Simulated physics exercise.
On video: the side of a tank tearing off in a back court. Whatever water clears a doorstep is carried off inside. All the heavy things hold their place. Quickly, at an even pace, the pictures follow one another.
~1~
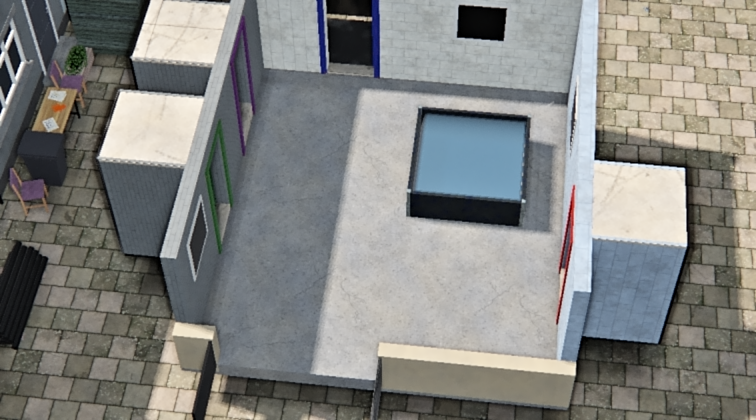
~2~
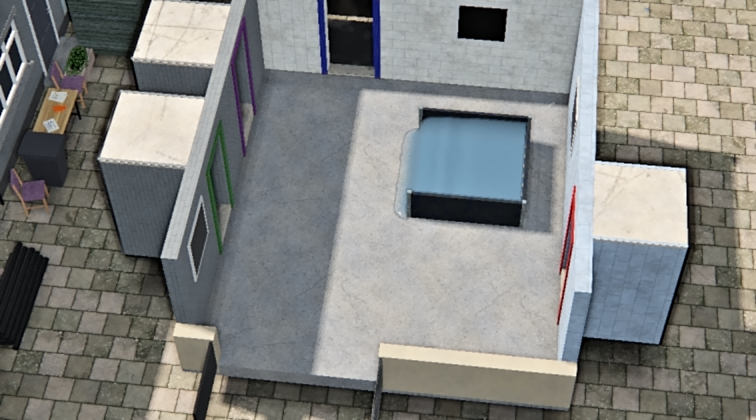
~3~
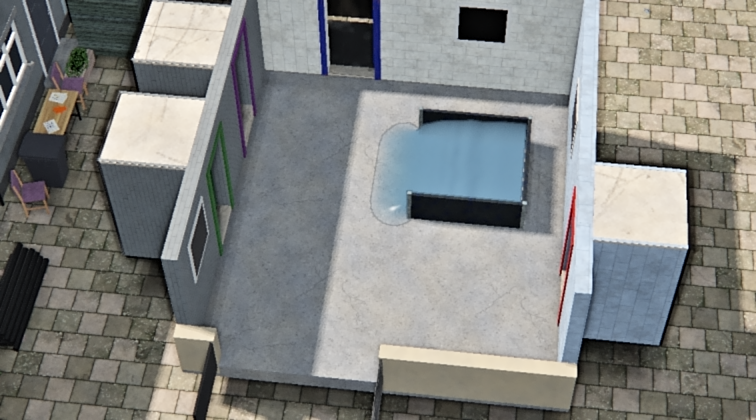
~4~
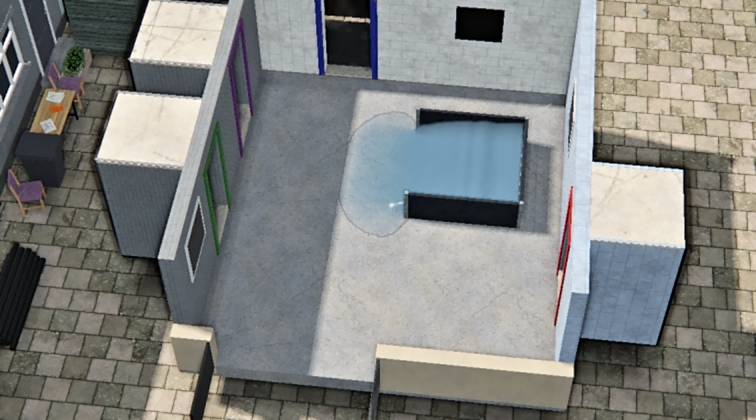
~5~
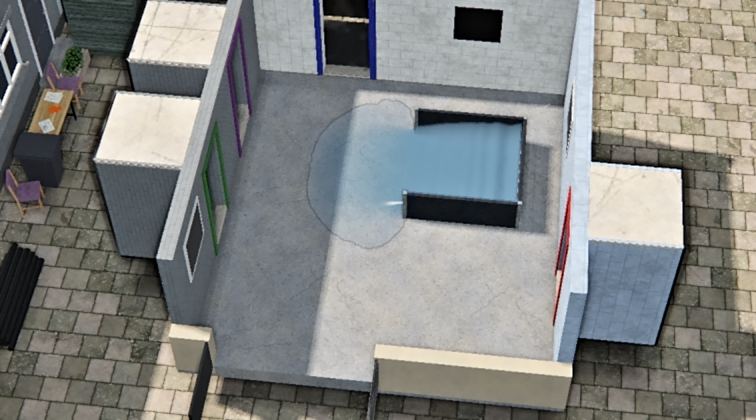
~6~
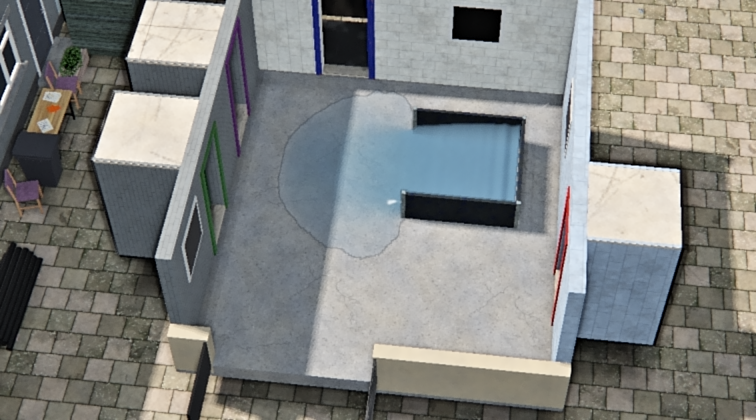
Open tank of blue water losing its left side in a walled grey court, water pouring out and spreading leftward across the floor.
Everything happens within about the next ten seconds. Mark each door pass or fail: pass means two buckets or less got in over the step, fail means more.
Green door - fail, blue door - fail, purple door - pass, red door - pass.
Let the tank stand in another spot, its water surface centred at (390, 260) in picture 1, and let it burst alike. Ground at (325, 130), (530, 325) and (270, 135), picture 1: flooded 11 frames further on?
First spot bare, second bare, third swamped.
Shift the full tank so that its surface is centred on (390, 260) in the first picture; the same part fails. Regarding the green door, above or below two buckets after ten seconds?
Green door: Overshoots.
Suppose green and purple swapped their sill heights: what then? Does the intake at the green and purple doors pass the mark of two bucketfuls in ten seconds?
The green one falls short, the purple one goes past the mark.
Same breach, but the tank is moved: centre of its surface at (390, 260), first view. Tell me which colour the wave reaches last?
I'd go with the door marked red.
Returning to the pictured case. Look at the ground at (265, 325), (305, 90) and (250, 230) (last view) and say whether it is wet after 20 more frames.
Result, in that order: Wetted / wetted / wetted.
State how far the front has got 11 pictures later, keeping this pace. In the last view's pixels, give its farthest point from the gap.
Near (201, 313).
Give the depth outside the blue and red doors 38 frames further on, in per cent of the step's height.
The first sits near 150 in a hundred and the second near 0 in a hundred.
A moment on, water covers 35 % of the floor; the green door wet at the sill, nothing in, the blue door wet at the sill, nothing in, the purple door wet at the sill, nothing in, the red door not reached.
Next, water covers 45 % of the floor; the green door under two buckets in, the blue door under two buckets in, the purple door wet at the sill, nothing in, the red door not reached.
Then, water covers 45 % of the floor; the green door over two buckets in, the blue door over two buckets in, the purple door wet at the sill, nothing in, the red door not reached.
Later, water covers 70 % of the floor; the green door over two buckets in, the blue door over two buckets in, the purple door wet at the sill, nothing in, the red door not reached.
In the end, water covers 90 % of the floor; the green door over two buckets in, the blue door over two buckets in, the purple door wet at the sill, nothing in, the red door wet at the sill, nothing in.
